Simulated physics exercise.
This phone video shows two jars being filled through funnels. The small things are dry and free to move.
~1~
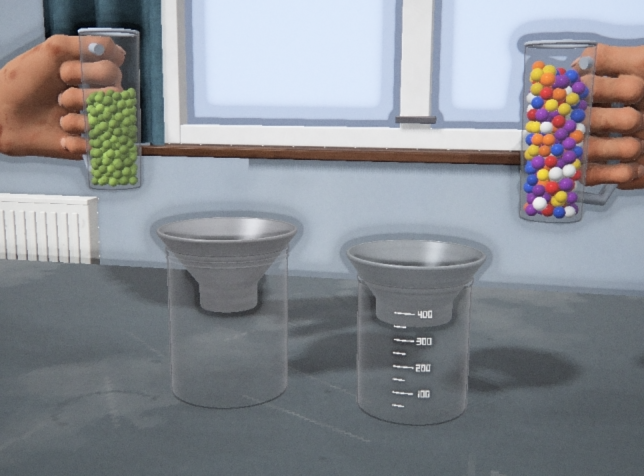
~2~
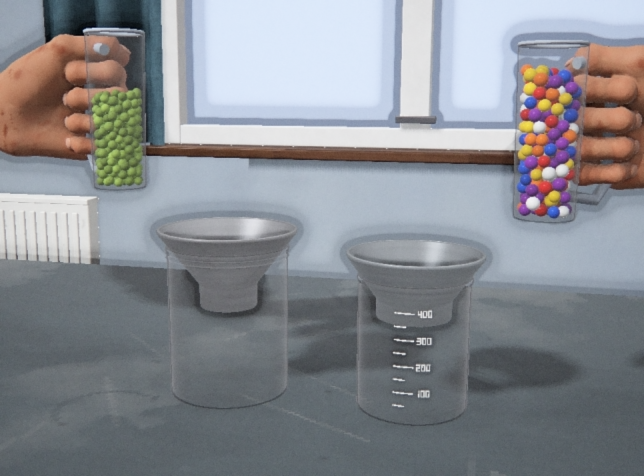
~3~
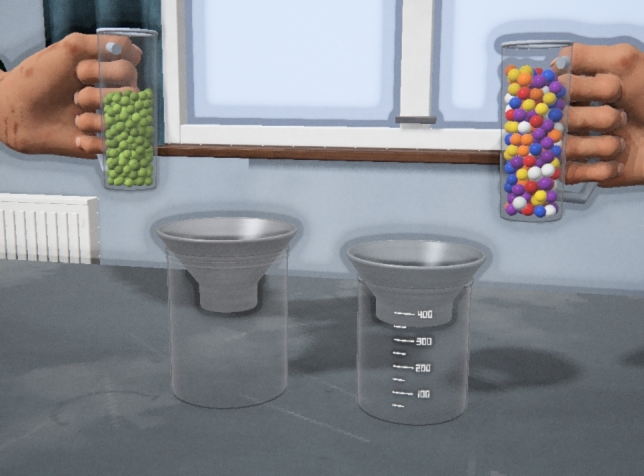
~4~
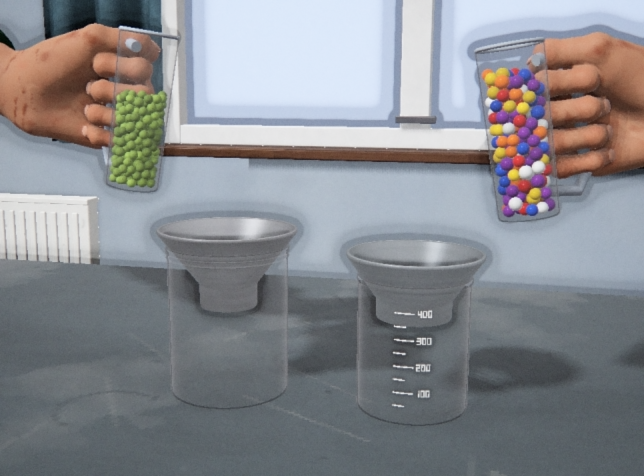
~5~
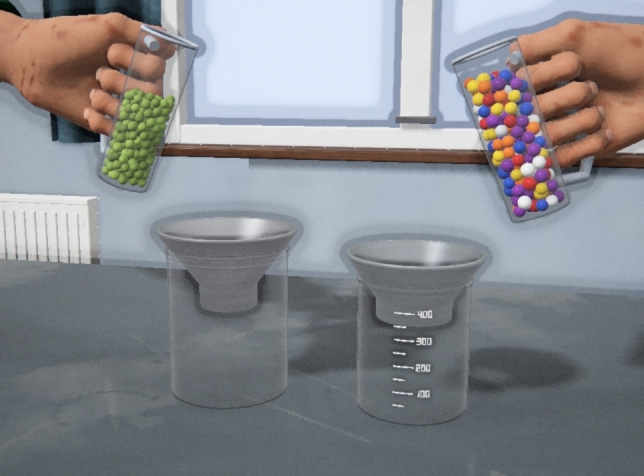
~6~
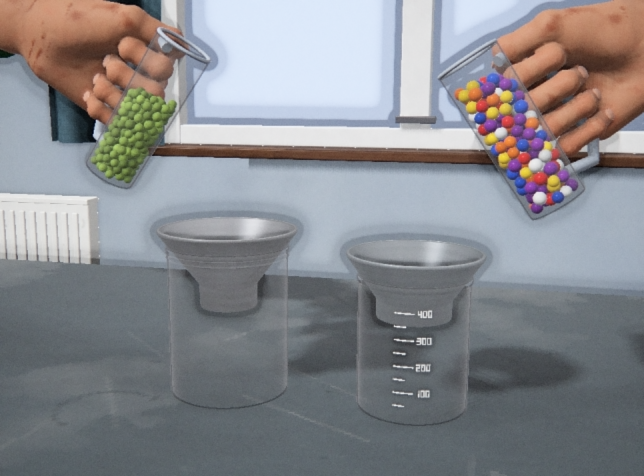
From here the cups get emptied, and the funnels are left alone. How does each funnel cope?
Lab note: Left empties completely; right empties completely.
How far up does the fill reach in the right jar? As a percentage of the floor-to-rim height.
I'd put it near 30 per cent.
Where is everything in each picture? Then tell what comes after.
In the first picture, left funnel at (228, 240), outlet at (229, 305), about 6 pieces wide; left cup at (112, 111), holding dried peas; right funnel at (415, 265), outlet at (414, 316), about 6 pieces wide; right cup at (555, 133), holding round plastic beads.
In the second picture, left cup at (117, 111), upright; right cup at (548, 132), upright.
In the third picture, left cup at (129, 111), upright; right cup at (534, 132), upright.
In the fourth picture, left cup at (141, 111), tipped 9°; right cup at (519, 132), tipped 9°.
In the fifth picture, left cup at (146, 111), tipped 22°; right cup at (513, 132), tipped 22°.
In the sixth picture, left funnel at (228, 240), outlet at (229, 305); left cup at (146, 111), tipped 34°; right funnel at (415, 265), outlet at (414, 316); right cup at (513, 132), tipped 34°.
Then, 0.42 s after the last picture, left, all still in the cup; right, all still in the cup.
Then, 0.79 s after the last picture, left, nearly all still in the cup, a stray few in or over the funnel; right, most still in the cup, a small part in or over the funnel, a stray few down in the jar.
Then, 1.11 s after the last picture, left, about a third still in the cup, about half in or over the funnel, about a quarter down in the jar; right, about a quarter still in the cup, about a third in or over the funnel, about half down in the jar.
At rest, left, all down in the jar; right, all down in the jar.
